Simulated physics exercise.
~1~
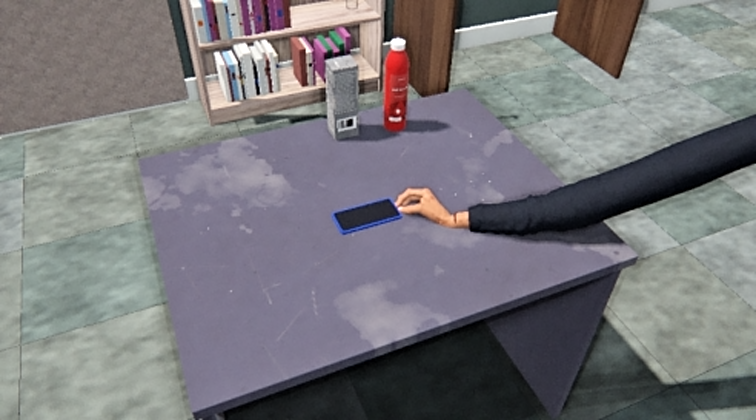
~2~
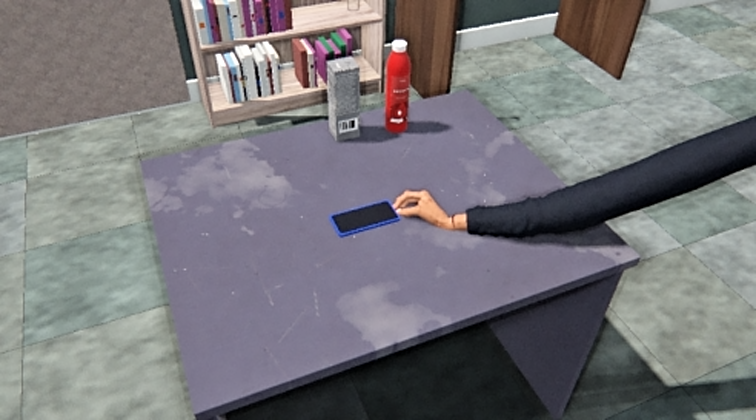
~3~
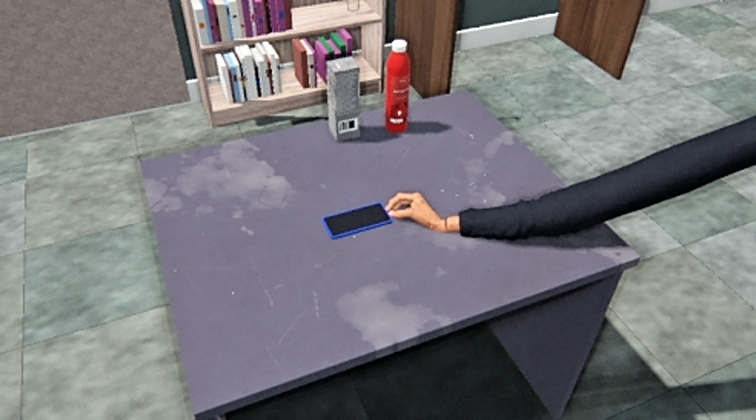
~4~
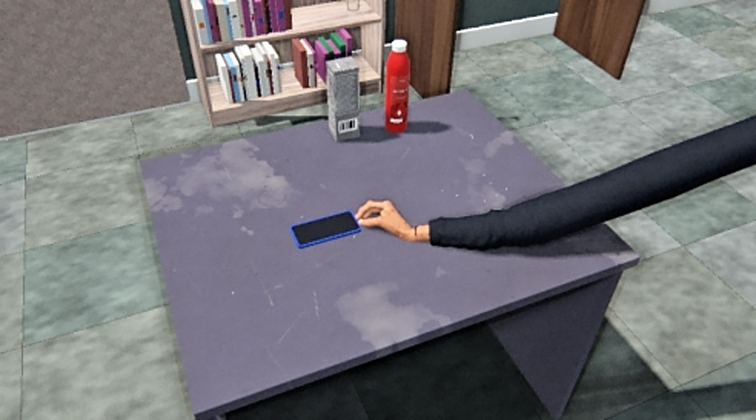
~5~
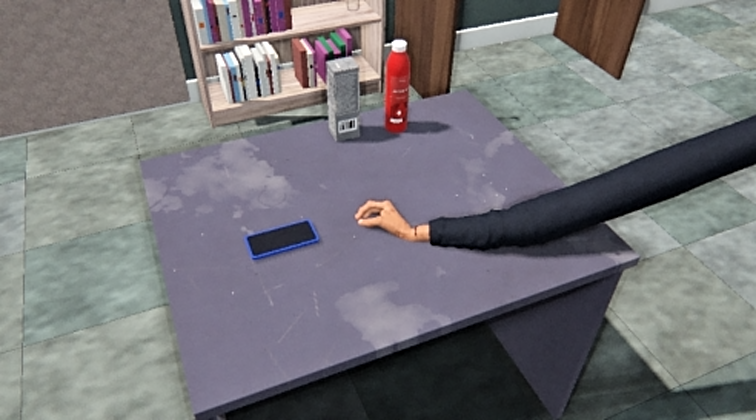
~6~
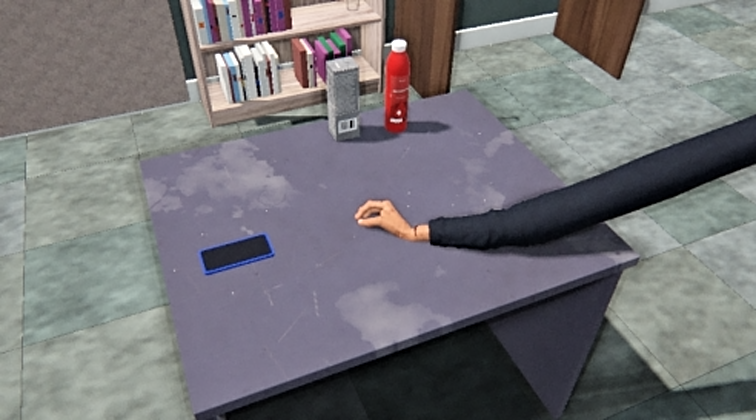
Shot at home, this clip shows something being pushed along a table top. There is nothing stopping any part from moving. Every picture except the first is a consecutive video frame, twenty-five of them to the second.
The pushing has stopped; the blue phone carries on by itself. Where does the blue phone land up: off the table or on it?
My guess is that it does leave the table.
Then, 0.30 s on from there, blue phone now off the table.
Then, 0.50 s on from there, things are still on the move.
In the end, off the table, blue phone.
